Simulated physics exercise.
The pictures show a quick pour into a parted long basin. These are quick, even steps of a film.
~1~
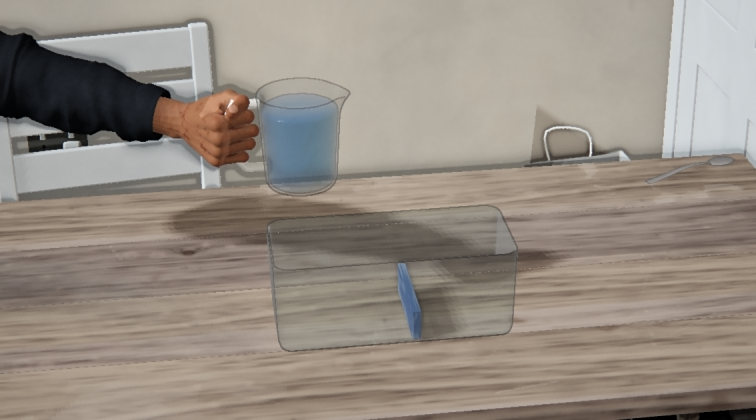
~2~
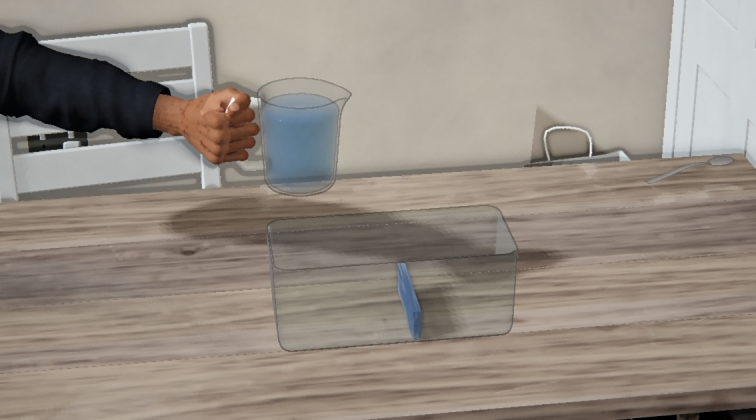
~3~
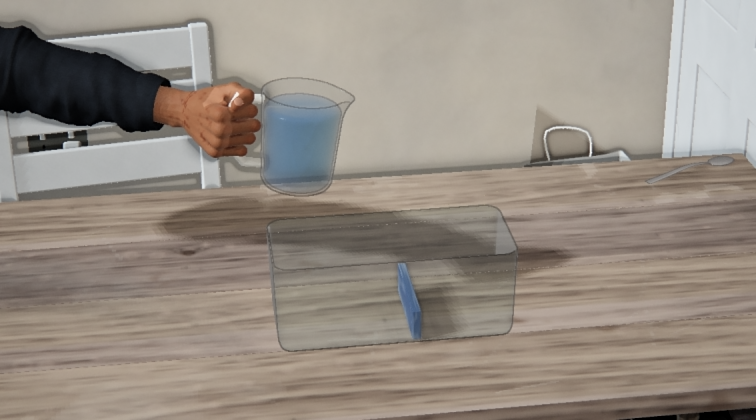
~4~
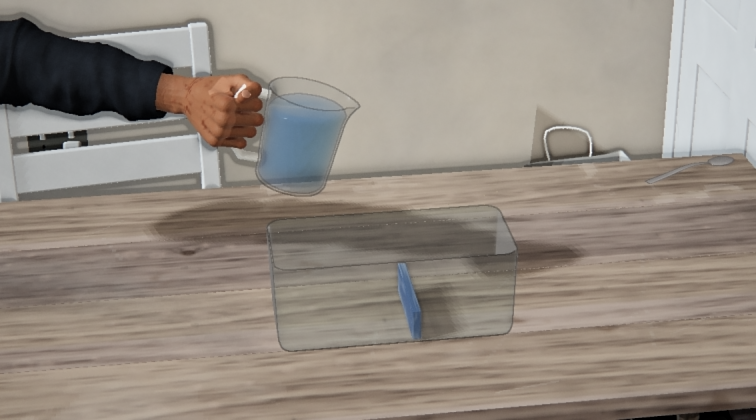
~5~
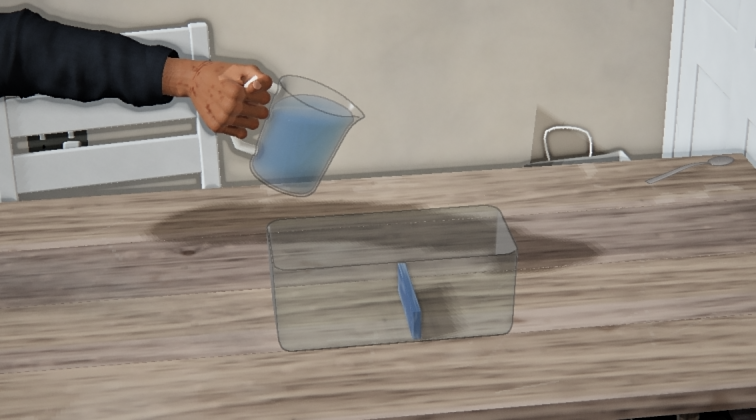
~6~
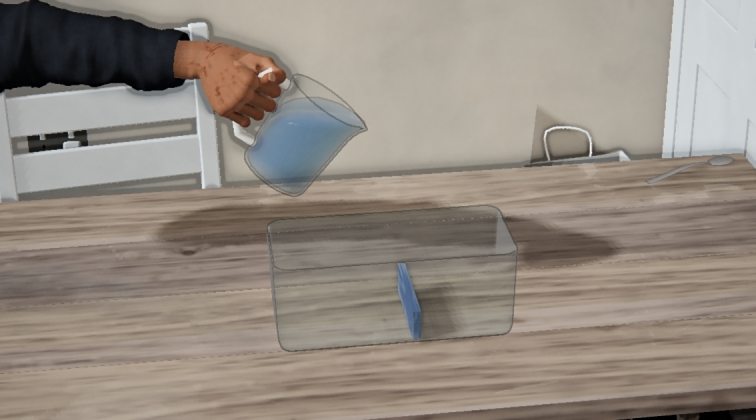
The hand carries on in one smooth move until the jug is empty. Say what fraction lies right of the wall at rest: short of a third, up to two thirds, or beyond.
It comes to between a third and two thirds.
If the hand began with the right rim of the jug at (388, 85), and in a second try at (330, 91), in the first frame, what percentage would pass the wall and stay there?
The first gives 85 %, the second 10 %.
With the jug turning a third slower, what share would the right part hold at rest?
Some 50 per cent.
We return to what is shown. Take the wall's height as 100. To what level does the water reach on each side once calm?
Some 40 per cent left and 40 right.
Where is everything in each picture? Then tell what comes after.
In the first frame, tilt 0°; pouring edge (350, 91); surface from (259, 108) to (338, 103); the long basin's rim runs from (270, 246) to (508, 229); the wall's top is at (409, 288).
In the second frame, tilt 2°; pouring edge (351, 93); surface from (261, 107) to (339, 104).
In the third frame, tilt 7°; pouring edge (355, 97); surface from (264, 104) to (342, 106).
In the fourth frame, tilt 15°; pouring edge (360, 104); surface from (267, 104) to (347, 108).
In the fifth frame, tilt 25°; pouring edge (365, 115); surface from (266, 120) to (354, 111).
In the sixth frame, tilt 37°; pouring edge (368, 128); surface from (263, 127) to (364, 119).
A moment on, the jug is tipped right over and 51 per cent is still to pour, 4 is left of the wall and 14 right of it.
Next, the jug is tipped right over and 12 per cent is still to pour, 39 is left of the wall and 31 right of it.
Then the jug is tipped right over and 1 per cent is still to pour, 50 is left of the wall and 43 right of it.
Later the jug is tipped right over and 0 per cent is still to pour, 54 is left of the wall and 43 right of it.
At rest 54 per cent lies left of the wall, 43 right of it and 2 outside.
